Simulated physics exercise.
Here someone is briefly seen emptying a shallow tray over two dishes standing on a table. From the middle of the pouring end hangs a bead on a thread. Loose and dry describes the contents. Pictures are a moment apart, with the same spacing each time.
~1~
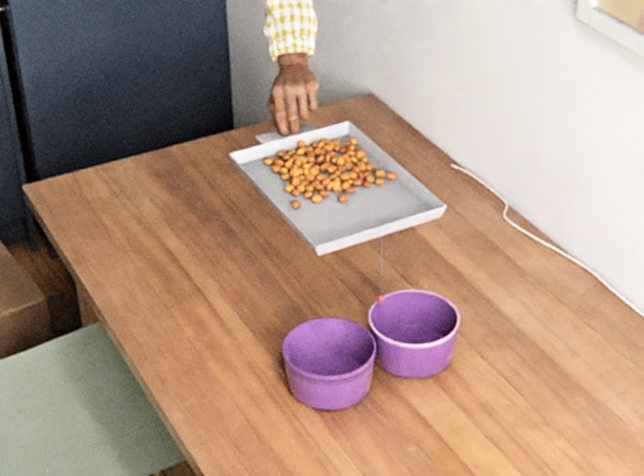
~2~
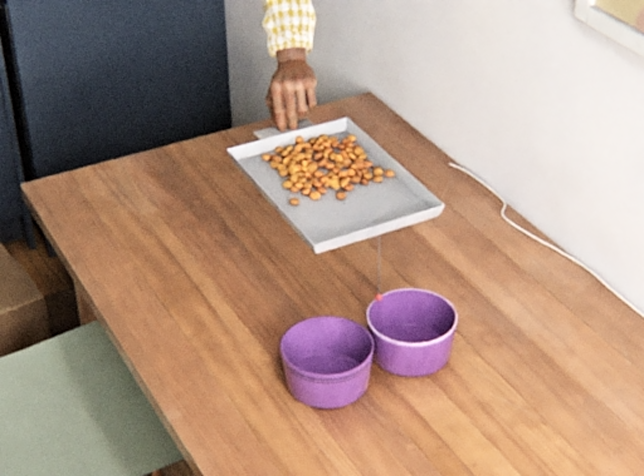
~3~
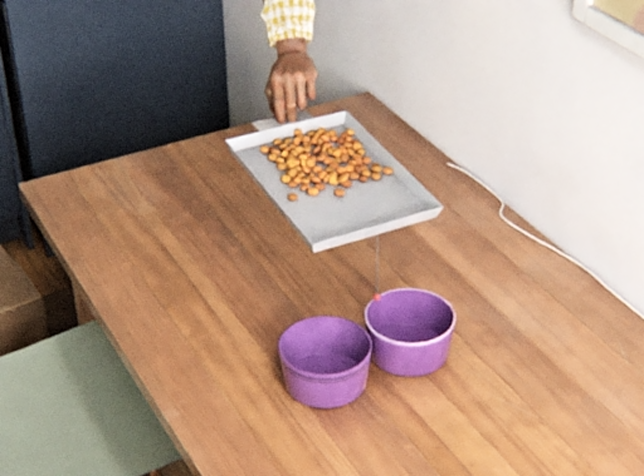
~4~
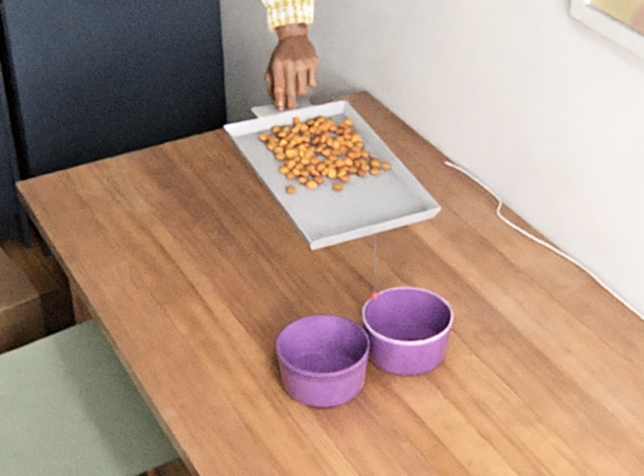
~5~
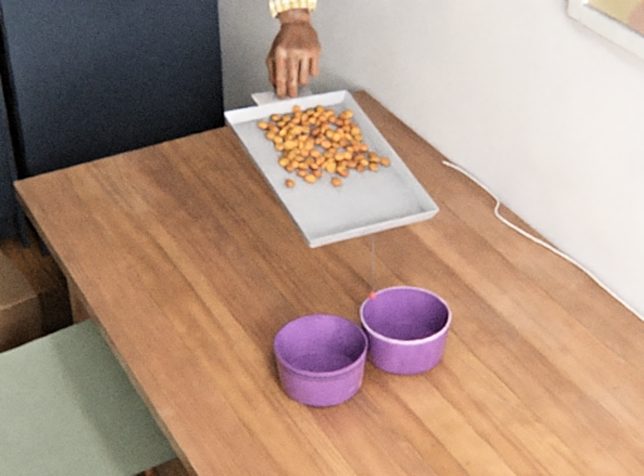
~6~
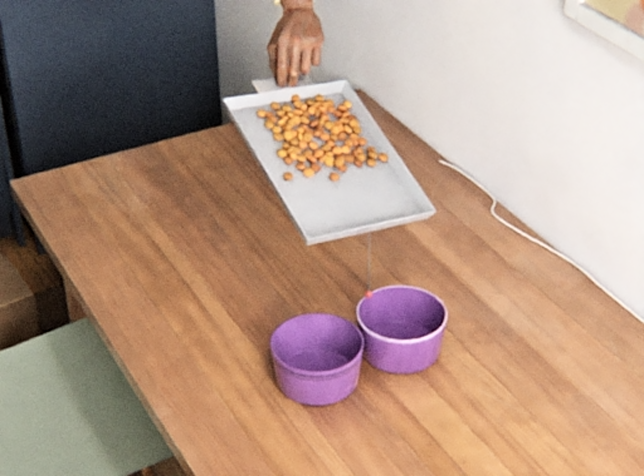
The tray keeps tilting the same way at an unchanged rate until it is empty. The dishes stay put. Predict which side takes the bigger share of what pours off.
The right side takes the bigger share.
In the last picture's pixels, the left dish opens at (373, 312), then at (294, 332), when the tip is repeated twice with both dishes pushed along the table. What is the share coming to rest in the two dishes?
Estimate: 80 % first, 30 % second.
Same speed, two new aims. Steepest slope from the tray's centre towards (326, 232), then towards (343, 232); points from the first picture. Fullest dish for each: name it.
Try 1: The left-side dish; try 2: The left-side dish.
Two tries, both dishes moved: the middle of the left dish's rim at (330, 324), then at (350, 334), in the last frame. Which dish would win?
In the first try it's the right-side dish, and in the second it's the right-side dish.
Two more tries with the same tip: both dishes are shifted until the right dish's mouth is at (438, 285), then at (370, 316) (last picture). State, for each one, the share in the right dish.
About 60 per cent, then about 20 per cent.
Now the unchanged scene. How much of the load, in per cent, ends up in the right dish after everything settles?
That share works out at some 50 %.
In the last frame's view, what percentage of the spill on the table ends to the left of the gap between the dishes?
0 %, roughly.
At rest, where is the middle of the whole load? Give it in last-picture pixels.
I'd say the middle ends up at about (426, 340).
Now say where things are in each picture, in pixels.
In the first frame, corners of the pouring end at (318, 243) and (441, 205), level; middle of the load at (324, 166), bits of cat kibble; left dish at (351, 388); right dish at (437, 356); bead on its thread at (381, 299).
In the second frame, corners of the pouring end at (316, 242) and (439, 204), level; middle of the load at (322, 163).
In the third frame, corners of the pouring end at (315, 241) and (437, 205), tipped barely, lowest at the right corner; middle of the load at (321, 158).
In the fourth frame, corners of the pouring end at (313, 239) and (436, 206), tipped a little, lowest at the right corner; middle of the load at (319, 149).
In the fifth frame, corners of the pouring end at (312, 237) and (434, 208), tipped a little, lowest at the right corner; middle of the load at (319, 141).
In the sixth frame, corners of the pouring end at (310, 235) and (431, 209), tipped clearly, lowest at the right corner; middle of the load at (318, 132); left dish at (339, 383); right dish at (425, 352).
Soon, tray tipped steeply; most on the tray; a small part in the air.
A while on, tray tipped right over; about a quarter on the tray; about a third in the right dish; about a third outside both; about a quarter in the air.
Towards the end, tray tipped past a quarter turn; about half in the right dish; about half outside both.
Finally, tray tipped past a quarter turn; none in the left dish; about half in the right dish; about half outside both.
